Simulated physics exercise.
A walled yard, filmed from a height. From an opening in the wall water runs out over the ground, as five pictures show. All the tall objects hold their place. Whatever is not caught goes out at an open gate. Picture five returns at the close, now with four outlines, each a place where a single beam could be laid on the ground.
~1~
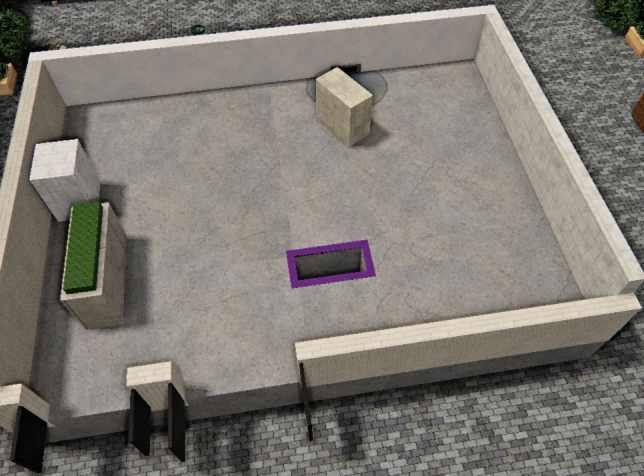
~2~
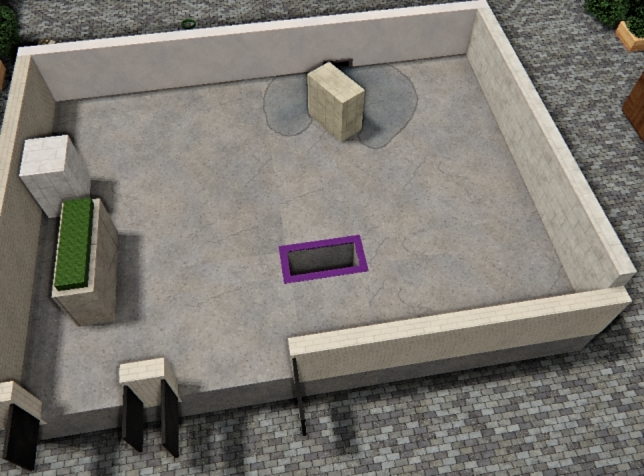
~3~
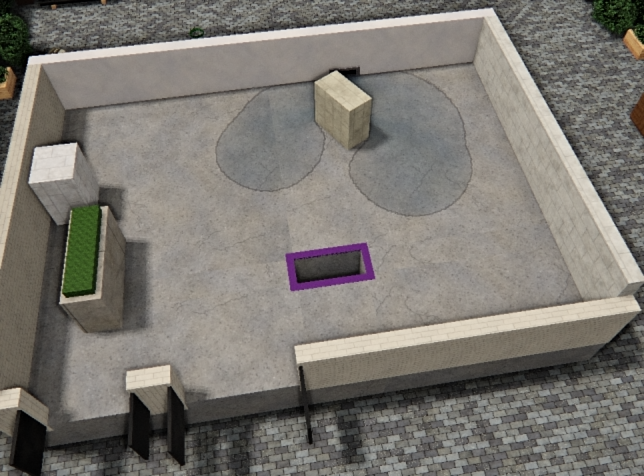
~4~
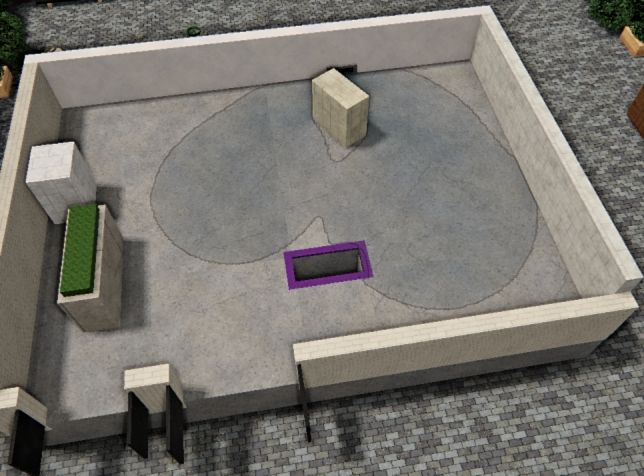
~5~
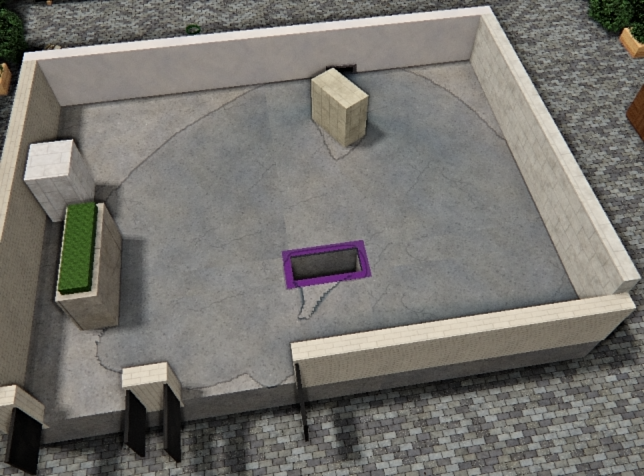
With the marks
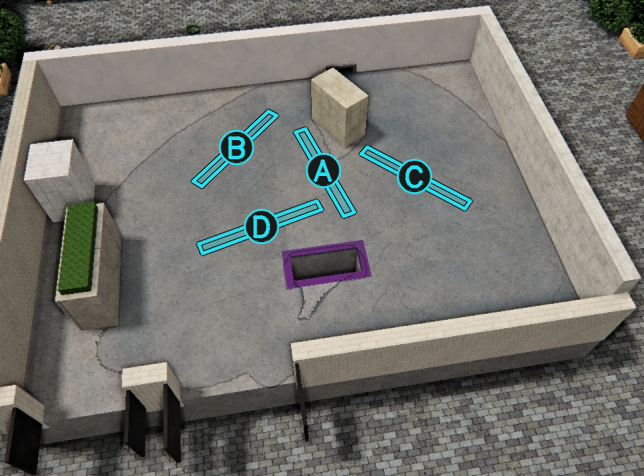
Water spread across the floor of a walled yard from behind a pale block at the back wall, fanning out around both sides, then surrounding the purple-edged drain and reaching toward the front openings.
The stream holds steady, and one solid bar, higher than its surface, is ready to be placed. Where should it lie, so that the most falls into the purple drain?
Choose B.
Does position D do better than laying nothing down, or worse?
Position D is worse.
On the marked copy, A from (300, 130) to (349, 214); B from (197, 183) to (272, 113); C from (364, 150) to (467, 204); D from (200, 248) to (319, 205).
With A, about 11 % of the stream runs into the purple drain, about 89 % out by the gates.
With B, about 17 % of the stream runs into the purple drain, about 83 % out by the gates.
With C, about 11 % of the stream runs into the purple drain, about 89 % out by the gates.
With D, about 11 % of the stream runs into the purple drain, about 89 % out by the gates.
